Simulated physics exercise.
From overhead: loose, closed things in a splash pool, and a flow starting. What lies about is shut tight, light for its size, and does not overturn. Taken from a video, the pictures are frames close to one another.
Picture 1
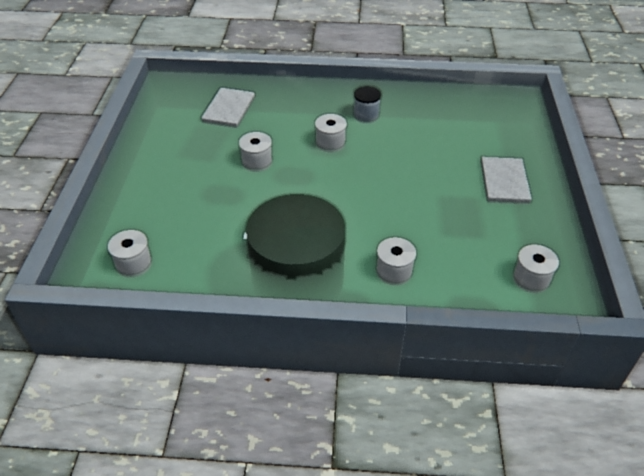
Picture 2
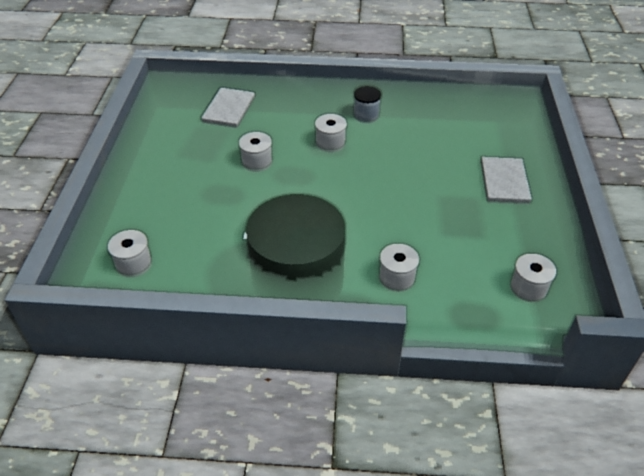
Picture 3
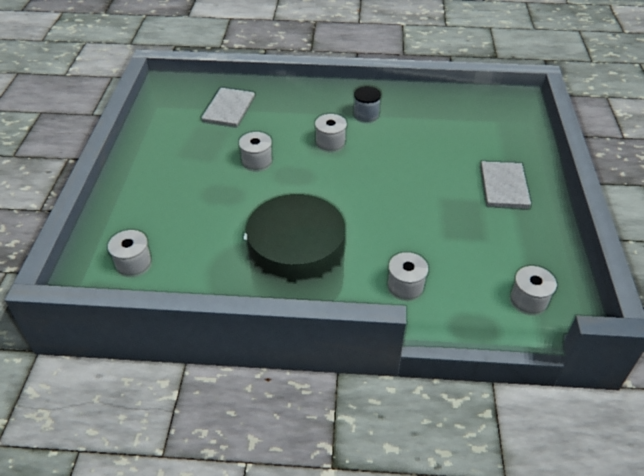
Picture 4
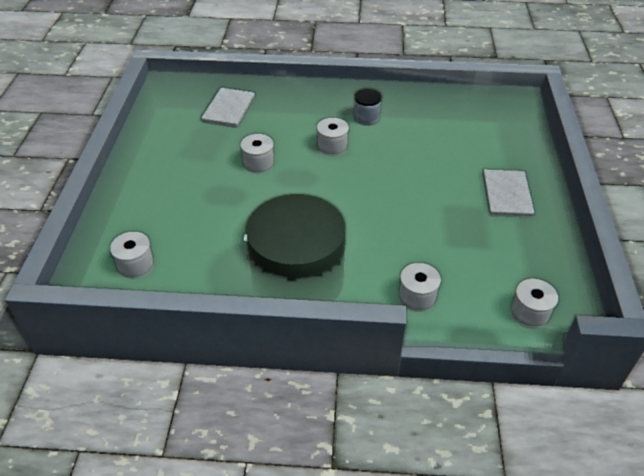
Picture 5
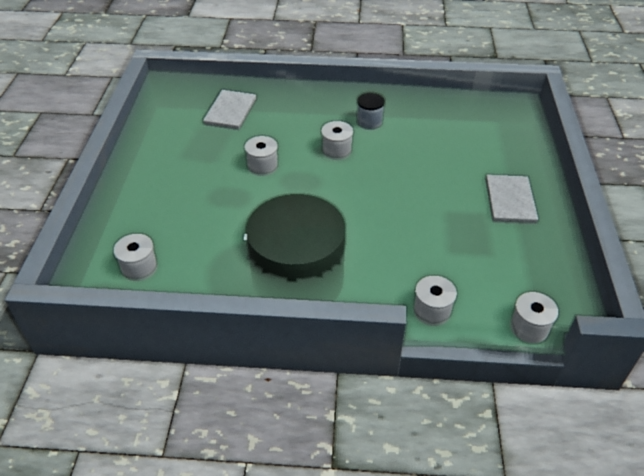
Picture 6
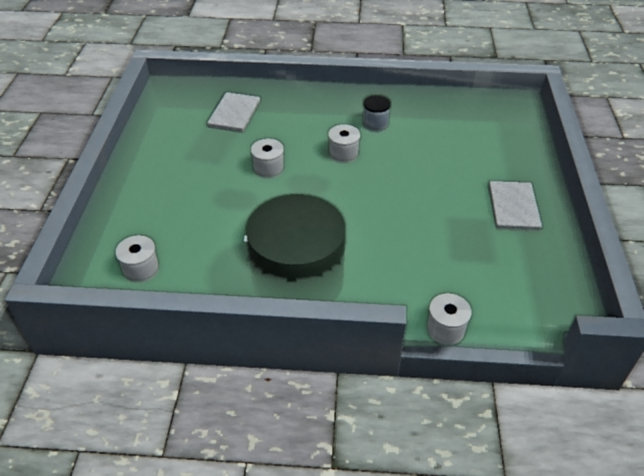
At the start, pale round tubs, flat squares and a darker tub float around a large dark disc in a walled green pool. A front-right section of wall opens, and the two nearest tubs drift toward it; the rightmost leaves view as the other reaches the gap, while the rest shift slightly.
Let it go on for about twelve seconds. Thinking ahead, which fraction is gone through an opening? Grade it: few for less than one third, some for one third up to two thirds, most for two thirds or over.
Grade: Some.
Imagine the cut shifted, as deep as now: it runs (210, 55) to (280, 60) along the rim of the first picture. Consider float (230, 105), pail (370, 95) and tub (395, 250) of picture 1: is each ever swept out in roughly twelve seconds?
First escapes, second escapes, third never leaves.
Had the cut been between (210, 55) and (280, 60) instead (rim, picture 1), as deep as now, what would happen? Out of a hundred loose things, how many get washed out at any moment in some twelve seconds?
Share out: Near 20 %.
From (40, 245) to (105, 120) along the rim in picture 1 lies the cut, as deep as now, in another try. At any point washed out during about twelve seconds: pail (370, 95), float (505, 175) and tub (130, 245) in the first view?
First trapped, second trapped, third lost.
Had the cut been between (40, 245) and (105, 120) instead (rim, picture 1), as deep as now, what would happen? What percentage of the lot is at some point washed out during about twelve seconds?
About 40 %.
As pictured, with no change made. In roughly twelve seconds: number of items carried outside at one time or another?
That adds up to 3.
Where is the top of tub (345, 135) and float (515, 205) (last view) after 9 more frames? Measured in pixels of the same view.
Near (370, 151) and (527, 253).
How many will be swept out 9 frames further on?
2.
A moment on, 2 of 8 are out; 6 afloat.
Next, 2 of 8 are out; 6 afloat.
Later, 2 of 8 are out; 6 afloat.
In the end, 3 of 8 are out; 5 afloat.
